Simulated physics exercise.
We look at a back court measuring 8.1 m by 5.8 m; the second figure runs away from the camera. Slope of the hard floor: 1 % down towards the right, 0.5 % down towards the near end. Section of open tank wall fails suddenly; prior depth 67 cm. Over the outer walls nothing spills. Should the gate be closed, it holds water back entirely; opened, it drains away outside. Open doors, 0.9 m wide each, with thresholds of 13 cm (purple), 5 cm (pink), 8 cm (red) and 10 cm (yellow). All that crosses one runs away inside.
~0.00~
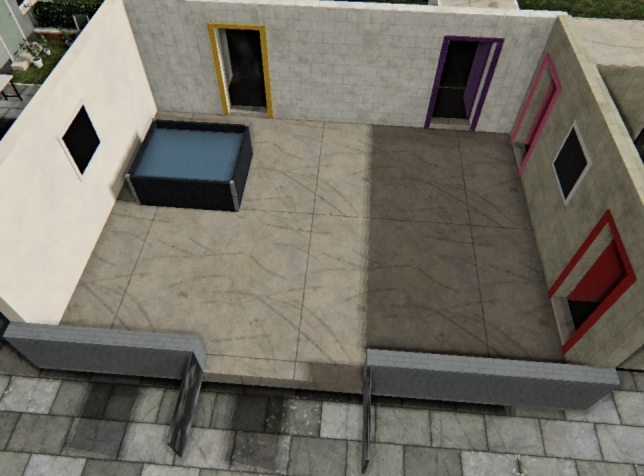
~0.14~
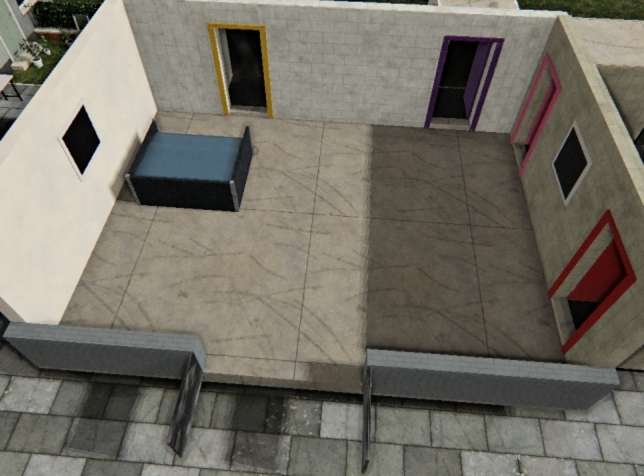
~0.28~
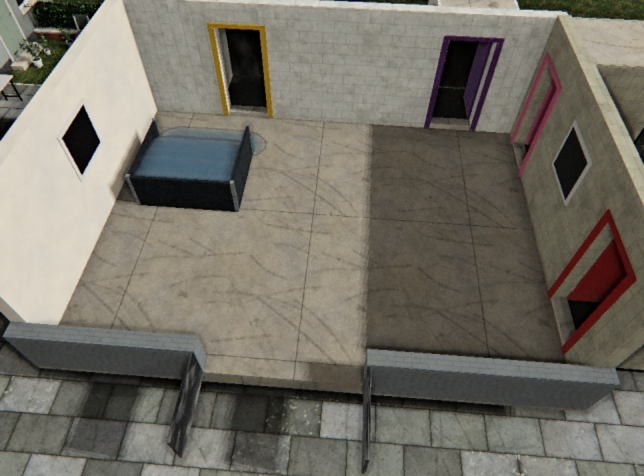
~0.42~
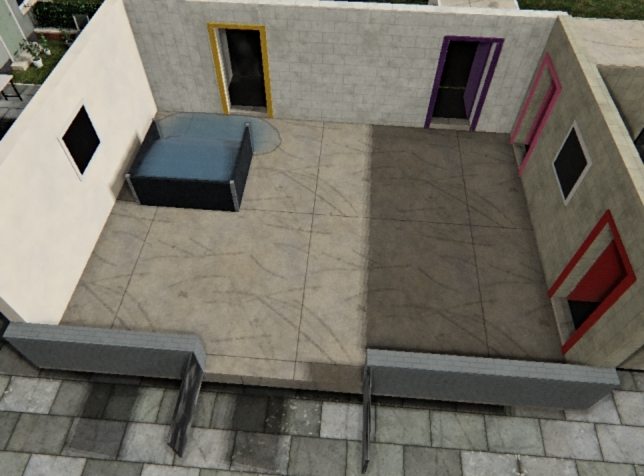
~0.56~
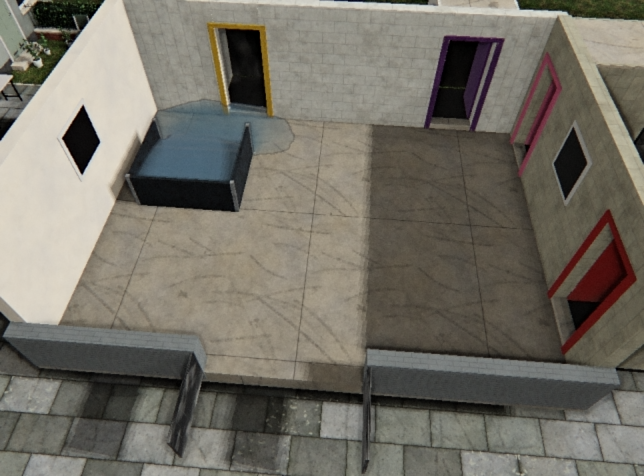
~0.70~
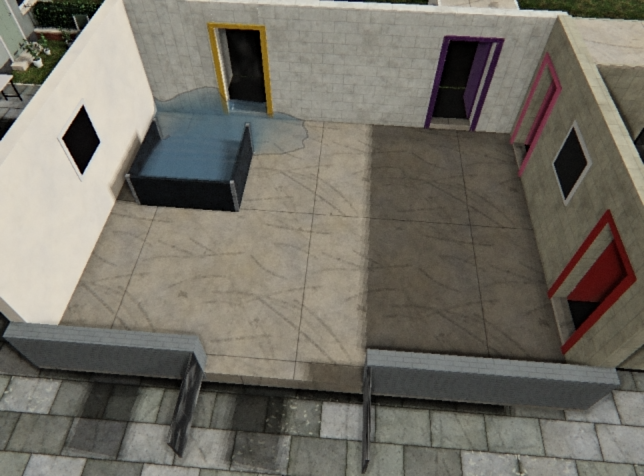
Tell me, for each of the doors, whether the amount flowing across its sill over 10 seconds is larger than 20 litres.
For 10 seconds: The purple door, not larger; the pink door, larger; the red door, not larger; the yellow door, larger.
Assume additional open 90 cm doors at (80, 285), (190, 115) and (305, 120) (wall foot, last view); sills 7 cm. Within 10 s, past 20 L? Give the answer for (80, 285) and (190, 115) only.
Check, in order - pass / fail.
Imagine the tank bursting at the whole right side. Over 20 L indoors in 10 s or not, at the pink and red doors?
At the pink door the limit is surpassed; at the red door it is surpassed.
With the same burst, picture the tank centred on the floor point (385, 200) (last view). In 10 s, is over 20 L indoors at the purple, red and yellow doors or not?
Compared with that limit, purple overshoots, red falls short and yellow falls short.
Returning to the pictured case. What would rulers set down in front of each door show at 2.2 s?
Depths in cm: Purple 1, pink 0, red 0, yellow 26.
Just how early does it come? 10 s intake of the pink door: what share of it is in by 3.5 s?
I'd put it at about 0 per cent by that point.
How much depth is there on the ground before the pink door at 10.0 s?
7.0 cm.
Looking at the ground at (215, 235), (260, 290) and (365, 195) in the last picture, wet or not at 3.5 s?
Untouched, untouched, submerged.
After 1.4 s water covers 10 % of the floor and is deepest (47 cm) near (157, 112); purple door not reached, pink door not reached, red door not reached, yellow door 36 cm at the sill, 159 L in.
After 2.2 s water covers 20 % of the floor and is deepest (30 cm) near (155, 117); purple door not reached, pink door not reached, red door not reached, yellow door 26 cm at the sill, 276 L in.
After 3.5 s water covers 45 % of the floor and is deepest (22 cm) near (50, 344); purple door 3 cm at the sill, 0 L in, pink door 10 cm at the sill, 1 L in, red door not reached, yellow door 14 cm at the sill, 331 L in.
After 6.0 s water covers 65 % of the floor and is deepest (10 cm) near (209, 148); purple door 2 cm at the sill, 0 L in, pink door 10 cm at the sill, 54 L in, red door 4 cm at the sill, 0 L in, yellow door 6 cm at the sill, 338 L in.
After 10.0 s water covers 75 % of the floor and is deepest (12 cm) near (565, 386); purple door 3 cm at the sill, 0 L in, pink door 7 cm at the sill, 77 L in, red door 6 cm at the sill, 0 L in, yellow door 5 cm at the sill, 338 L in.
